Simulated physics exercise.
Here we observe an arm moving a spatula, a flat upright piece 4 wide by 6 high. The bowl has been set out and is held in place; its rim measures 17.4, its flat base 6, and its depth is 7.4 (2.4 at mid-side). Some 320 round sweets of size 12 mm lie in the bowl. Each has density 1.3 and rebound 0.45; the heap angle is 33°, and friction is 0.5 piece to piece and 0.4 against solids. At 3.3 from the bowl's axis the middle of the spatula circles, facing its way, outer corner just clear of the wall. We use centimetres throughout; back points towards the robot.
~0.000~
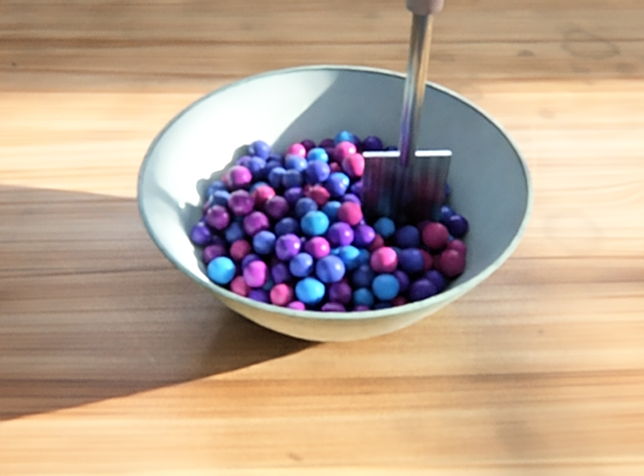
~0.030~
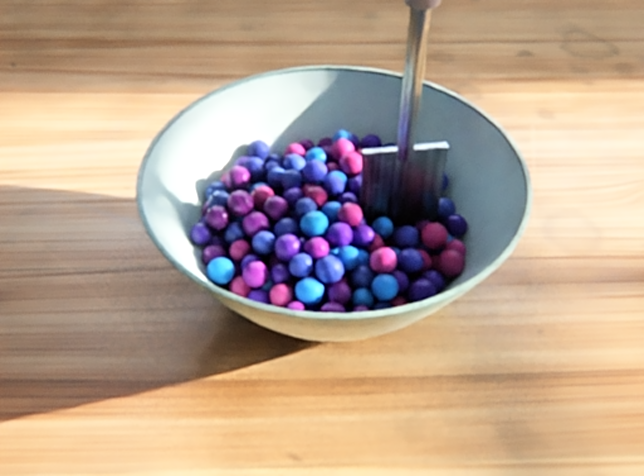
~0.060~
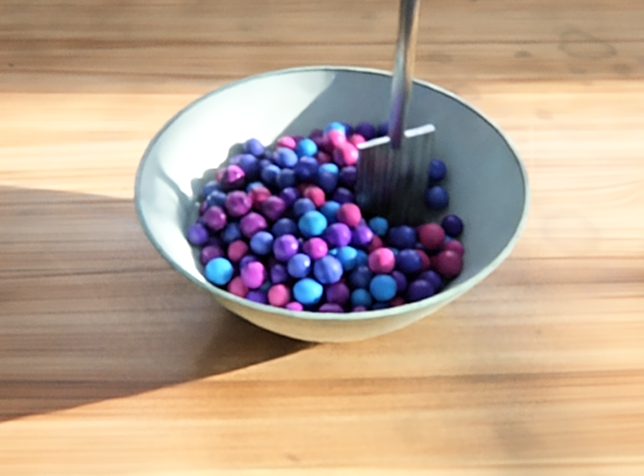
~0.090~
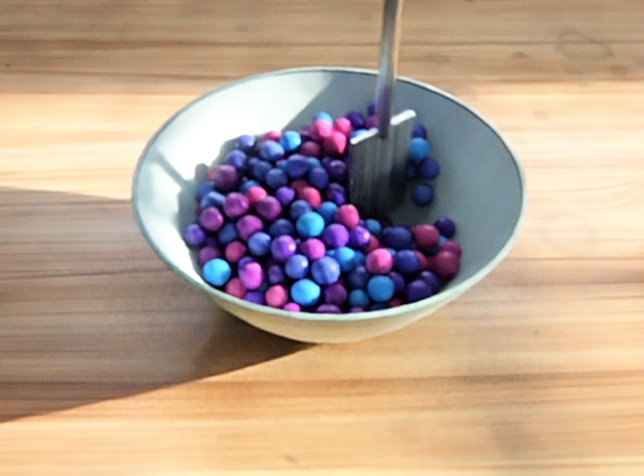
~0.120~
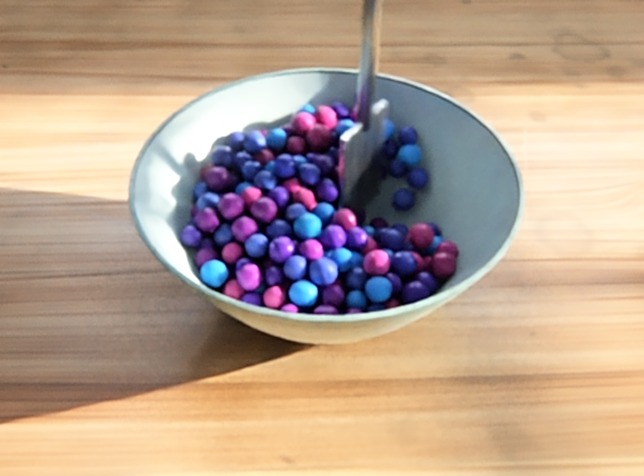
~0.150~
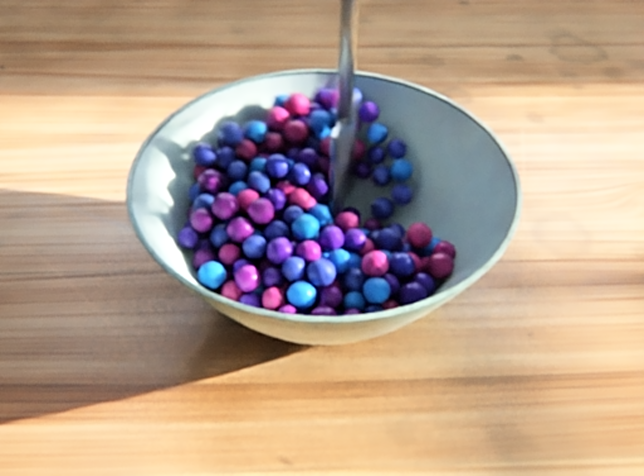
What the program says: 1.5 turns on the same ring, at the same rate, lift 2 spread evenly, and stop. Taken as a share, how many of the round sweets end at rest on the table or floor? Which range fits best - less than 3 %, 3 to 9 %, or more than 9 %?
The range that fits is 3 to 9 %.
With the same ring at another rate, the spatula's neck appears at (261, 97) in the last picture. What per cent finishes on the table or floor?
Around 30 in a hundred.
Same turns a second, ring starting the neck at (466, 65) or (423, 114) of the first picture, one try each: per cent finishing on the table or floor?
Near 0 per cent and near 10 per cent, in that order.
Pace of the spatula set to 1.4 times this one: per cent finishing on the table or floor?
That gives some 15 percent.
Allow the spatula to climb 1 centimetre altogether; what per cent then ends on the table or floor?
That works out to some 10 per cent.
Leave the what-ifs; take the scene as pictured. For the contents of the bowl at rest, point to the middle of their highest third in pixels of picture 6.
Somewhere close to (286, 216).
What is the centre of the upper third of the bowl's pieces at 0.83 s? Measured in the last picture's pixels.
The centre is close to (315, 163).
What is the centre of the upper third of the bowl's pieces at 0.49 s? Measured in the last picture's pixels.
Centre of upper third: Approx. (352, 265) px.
After 0.49 s, 254° round, highest piece 9 above the table; 305 in the bowl, 5 on the table or floor, 6 in flight or on the tool.
After 0.83 s, 77° round, highest piece 8 above the table; 298 in the bowl, 18 on the table or floor.
After 1.20 s, 180° round, highest piece 7 above the table; 298 in the bowl, 18 on the table or floor.
After 1.90 s, 180° round, highest piece 7 above the table; 298 in the bowl, 18 on the table or floor.
In the end, 298 in the bowl, 18 on the table or floor. That is 6 % on the table or floor.
